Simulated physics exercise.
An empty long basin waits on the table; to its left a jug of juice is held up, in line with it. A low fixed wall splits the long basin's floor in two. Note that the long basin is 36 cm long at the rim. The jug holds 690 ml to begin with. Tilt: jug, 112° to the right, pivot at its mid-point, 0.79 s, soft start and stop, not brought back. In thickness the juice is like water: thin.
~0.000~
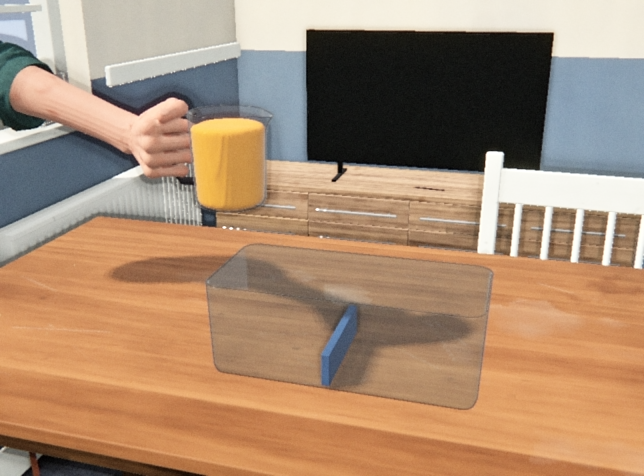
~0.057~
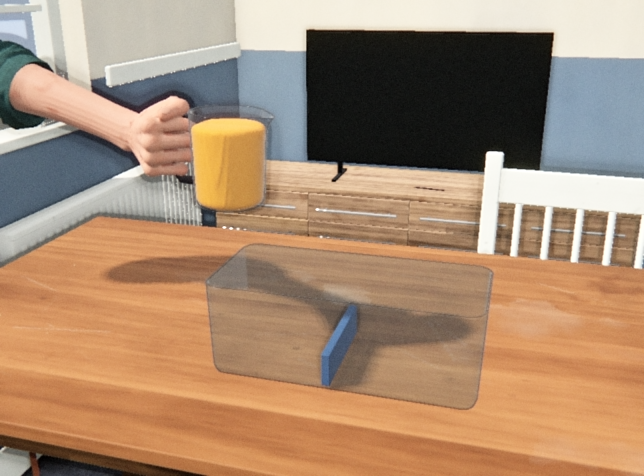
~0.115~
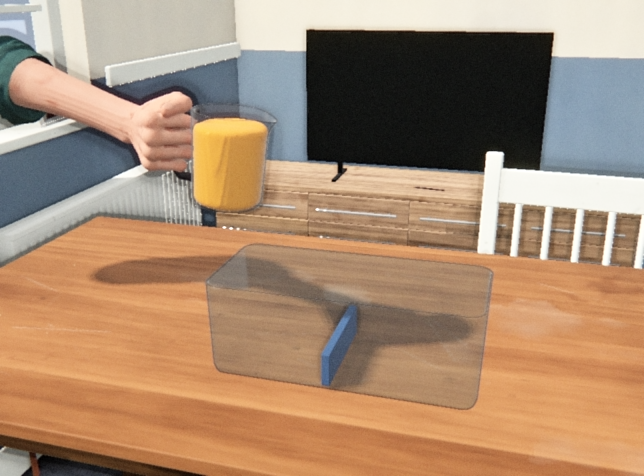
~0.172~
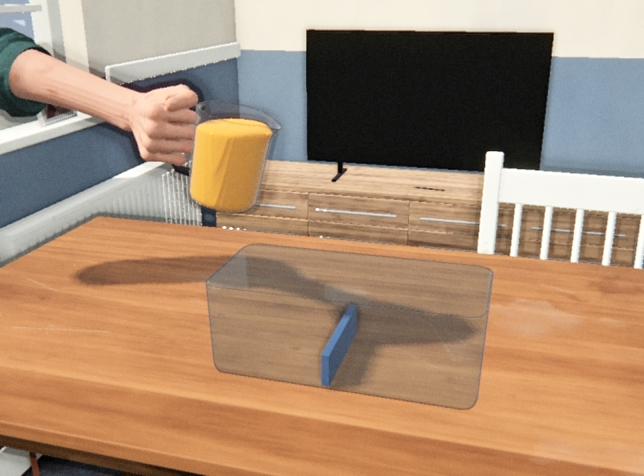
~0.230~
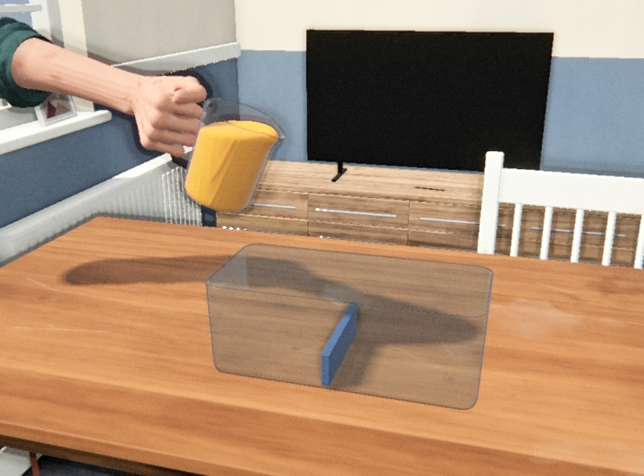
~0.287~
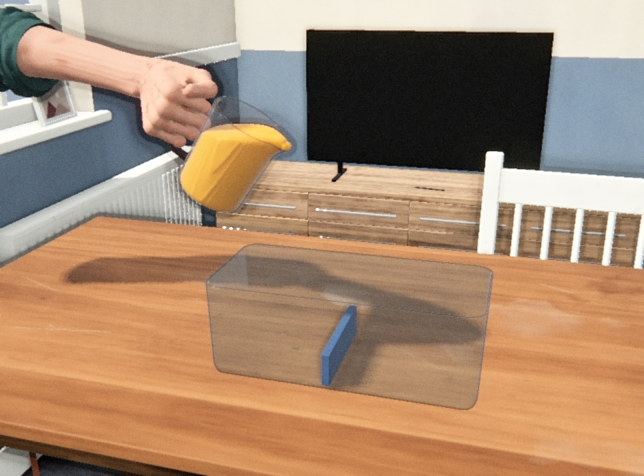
The clip opens with a hand at the left holding a clear jug of orange juice upright above a wooden table, where an empty transparent basin with a blue divider sits. The hand tilts the jug to the right, barely at first, then more steeply, until the juice reaches its right rim.
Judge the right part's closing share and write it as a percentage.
I would judge it at 26 per cent.
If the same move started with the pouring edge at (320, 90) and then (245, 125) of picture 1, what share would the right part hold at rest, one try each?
Roughly 95 per cent the first time and 5 per cent the second.
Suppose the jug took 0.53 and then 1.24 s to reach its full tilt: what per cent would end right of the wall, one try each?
In order, 20 and 45 per cent.
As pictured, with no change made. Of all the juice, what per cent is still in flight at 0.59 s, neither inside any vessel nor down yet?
26 %.
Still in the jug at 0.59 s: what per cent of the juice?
I reckon about 58 in a hundred is still held.
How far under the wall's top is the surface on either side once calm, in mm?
Left side: Around 26 mm. Right side: Around 40 mm.
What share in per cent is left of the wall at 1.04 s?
Around 70 in a hundred.
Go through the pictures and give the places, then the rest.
In the first frame, it leans 0°; its right rim is at (273, 115); the juice meets the walls at (197, 124) and (265, 127); the long basin's rim runs from (227, 264) to (490, 293); the wall's top is at (340, 330).
In the second frame, it leans 1°; its right rim is at (274, 117); the juice meets the walls at (197, 123) and (265, 128).
In the third frame, it leans 6°; its right rim is at (277, 121); the juice meets the walls at (200, 122) and (268, 129).
In the fourth frame, it leans 13°; its right rim is at (281, 128); the juice meets the walls at (202, 124) and (273, 132).
In the fifth frame, it leans 22°; its right rim is at (286, 138); the juice meets the walls at (202, 137) and (279, 133).
In the sixth frame, it leans 33°; its right rim is at (289, 150); the juice meets the walls at (199, 142) and (285, 141); 1 per cent is over the edge.
By 0.59 s the tilt is 95° and 59 per cent is still to pour, 6 is left of the wall and 9 right of it.
By 0.81 s the tilt is 112° and 11 per cent is still to pour, 51 is left of the wall and 23 right of it.
By 1.04 s the tilt is 112° and 0 per cent is still to pour, 70 is left of the wall and 25 right of it.
By 1.29 s the tilt is 112° and 0 per cent is still to pour, 72 is left of the wall and 26 right of it.
At rest 72 per cent lies left of the wall, 26 right of it and 3 outside.
